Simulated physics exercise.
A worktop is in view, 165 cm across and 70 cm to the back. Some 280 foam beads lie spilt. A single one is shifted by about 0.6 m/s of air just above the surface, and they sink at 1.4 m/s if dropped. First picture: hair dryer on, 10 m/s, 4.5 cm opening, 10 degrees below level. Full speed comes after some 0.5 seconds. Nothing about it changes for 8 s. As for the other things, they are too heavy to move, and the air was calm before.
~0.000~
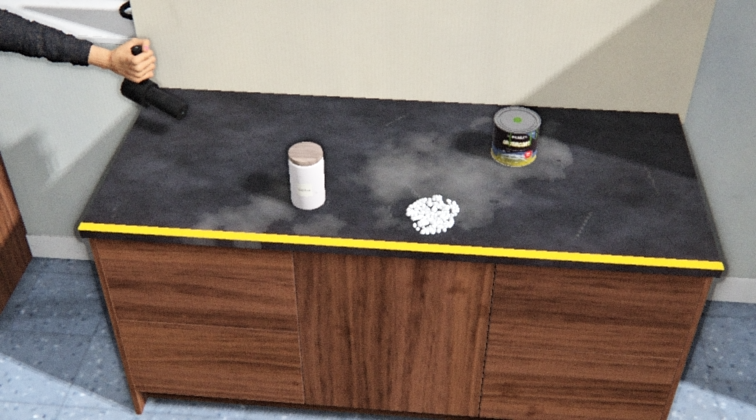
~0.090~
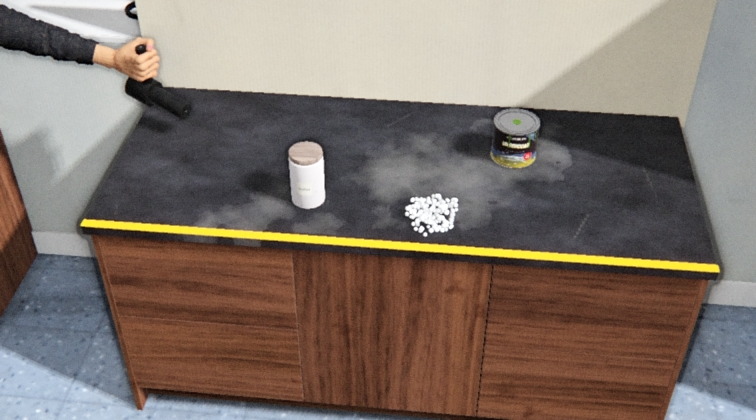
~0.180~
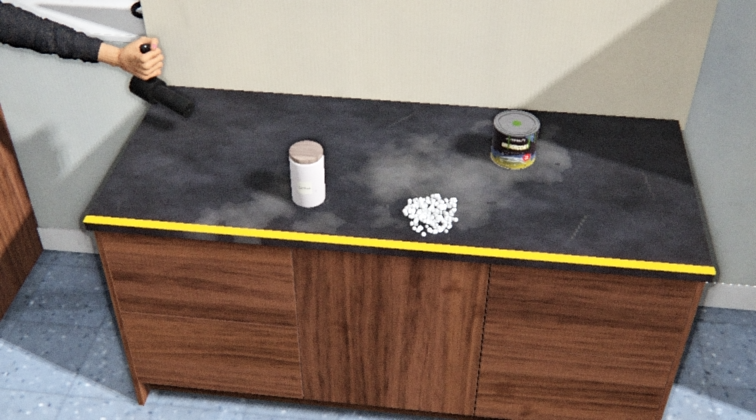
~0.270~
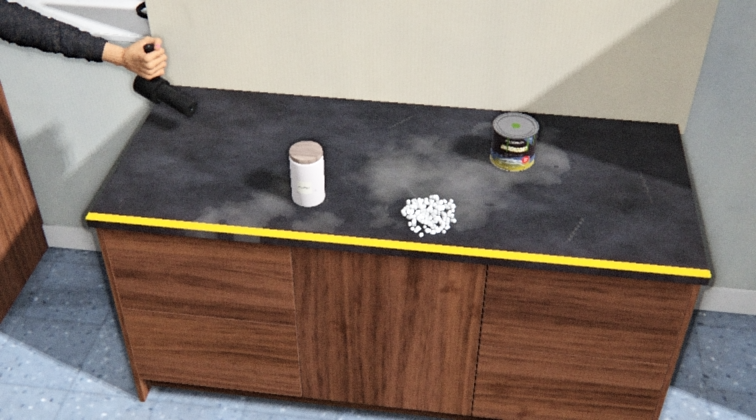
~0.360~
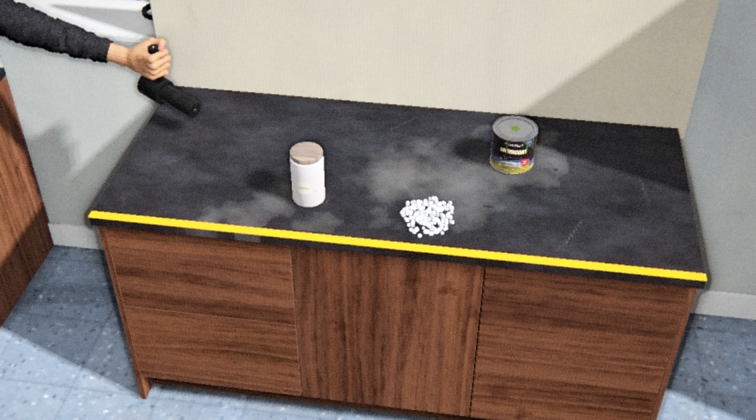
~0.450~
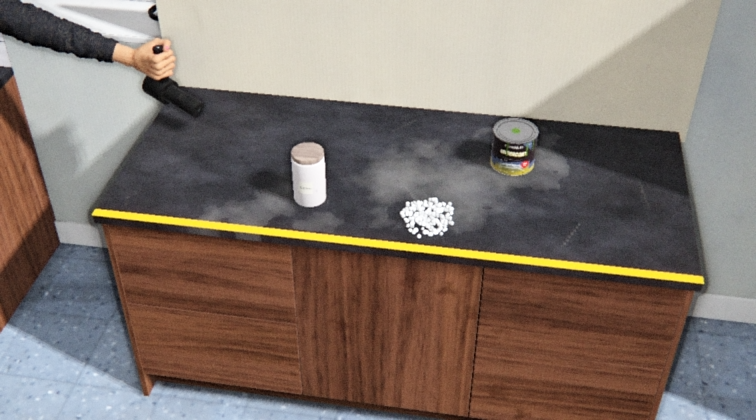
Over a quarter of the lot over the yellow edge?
Yes, over a quarter.
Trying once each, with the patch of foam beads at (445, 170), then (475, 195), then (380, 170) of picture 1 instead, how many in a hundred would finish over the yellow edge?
Roughly 0 %, then 15 %, then 3 %.
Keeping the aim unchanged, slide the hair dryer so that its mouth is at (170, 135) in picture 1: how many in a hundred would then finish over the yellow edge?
Outcome: Some 70 in a hundred.
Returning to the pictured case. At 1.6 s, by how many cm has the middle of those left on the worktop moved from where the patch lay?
About 10 cm.
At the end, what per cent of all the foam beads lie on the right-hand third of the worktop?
I'd estimate around 0 per cent.
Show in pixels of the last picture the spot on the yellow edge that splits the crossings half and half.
I'd say roughly (558, 267).
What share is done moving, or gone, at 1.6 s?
40 per cent.
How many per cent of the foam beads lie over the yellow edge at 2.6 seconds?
I'd put it at about 50 percent.
After 1.6 s the count stands so, 31 % are over the yellow edge; the middle of those still in play is near (438, 237).
After 2.6 s the count stands so, 45 % are over the yellow edge; the middle of those still in play is near (434, 239).
After 4.4 s the count stands so, 59 % are over the yellow edge; the middle of those still in play is near (422, 236).
After 8.0 s, at the end, 65 % are over the yellow edge.
